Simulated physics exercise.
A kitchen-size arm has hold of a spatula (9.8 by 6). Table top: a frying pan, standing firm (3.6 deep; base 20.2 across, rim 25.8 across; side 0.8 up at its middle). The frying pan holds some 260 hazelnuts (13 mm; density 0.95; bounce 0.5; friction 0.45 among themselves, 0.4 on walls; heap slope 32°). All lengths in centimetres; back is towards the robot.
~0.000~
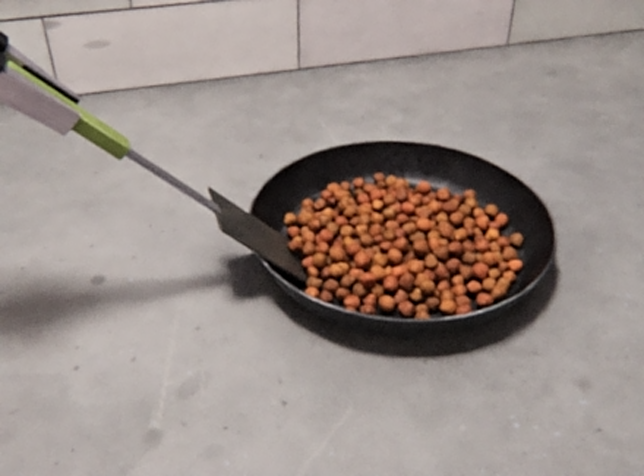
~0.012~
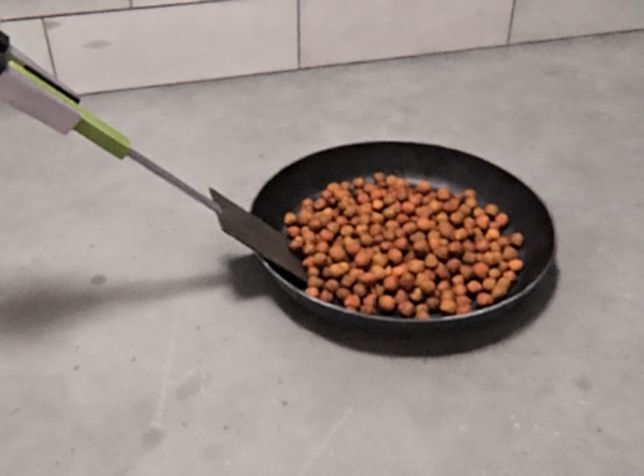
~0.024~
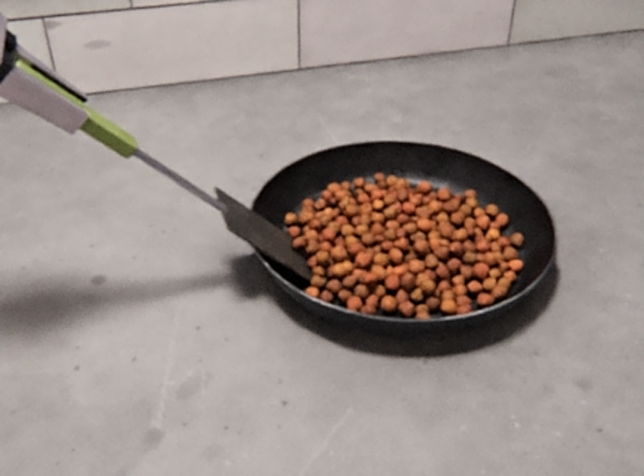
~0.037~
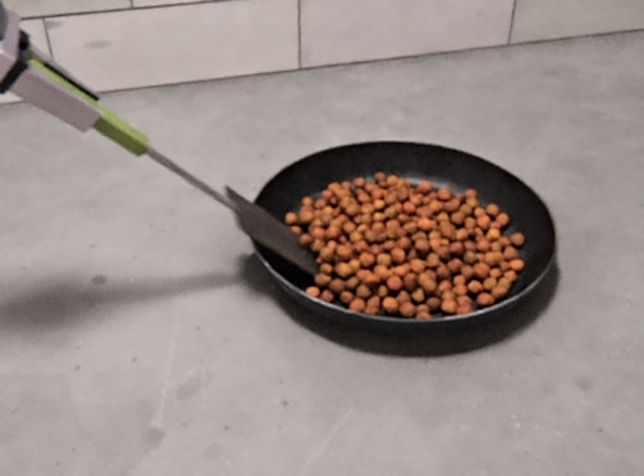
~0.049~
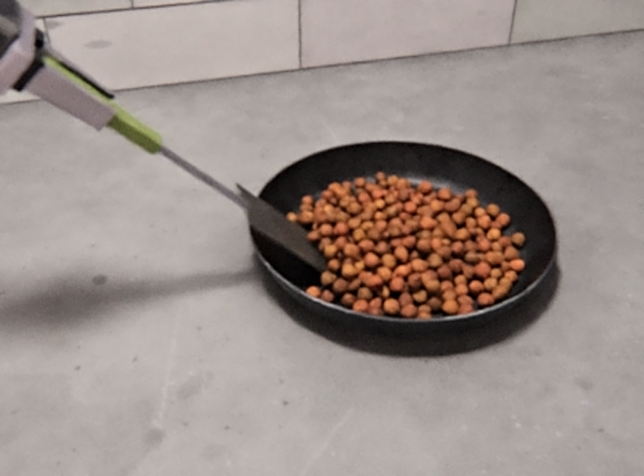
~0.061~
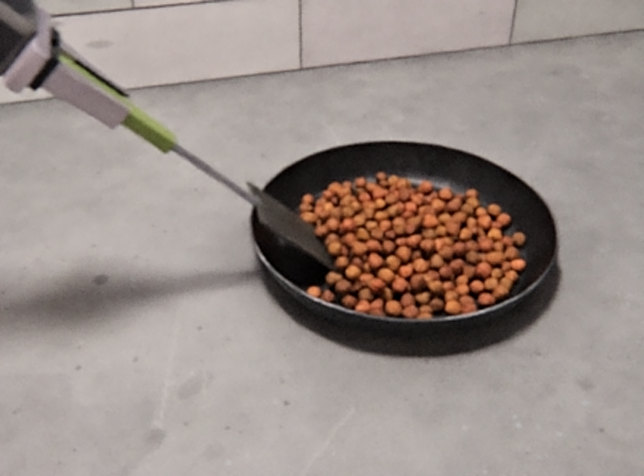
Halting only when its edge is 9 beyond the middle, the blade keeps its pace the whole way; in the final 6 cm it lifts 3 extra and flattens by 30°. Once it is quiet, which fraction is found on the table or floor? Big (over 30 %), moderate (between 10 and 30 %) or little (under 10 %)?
The share is little.
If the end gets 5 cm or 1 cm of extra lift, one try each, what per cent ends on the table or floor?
Close to 10 and 0 percent respectively.
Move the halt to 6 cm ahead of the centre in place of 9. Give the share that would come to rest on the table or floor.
Roughly 0 %.
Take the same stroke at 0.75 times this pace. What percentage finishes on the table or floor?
5 %.
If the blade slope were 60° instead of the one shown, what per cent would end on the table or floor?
5 %.
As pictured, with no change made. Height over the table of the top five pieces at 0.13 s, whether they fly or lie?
I'd put them at about 4 centimetres above the table.
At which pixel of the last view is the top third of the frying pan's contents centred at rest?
Close to pixel (488, 218).
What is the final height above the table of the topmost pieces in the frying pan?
It reaches about 4.5 cm.
By 0.13 s, sloping 46°, highest piece 4 above the table; 263 in the frying pan.
By 0.20 s, sloping 37°, highest piece 5 above the table; 263 in the frying pan.
By 0.44 s, sloping 16°, highest piece 4 above the table; 248 in the frying pan, 13 on the table or floor, 2 on the blade or in flight.
By 1.49 s, sloping 16°, highest piece 4 above the table; 248 in the frying pan, 15 on the table or floor.
Final count, 248 in the frying pan, 15 on the table or floor. That is 6 % on the table or floor.
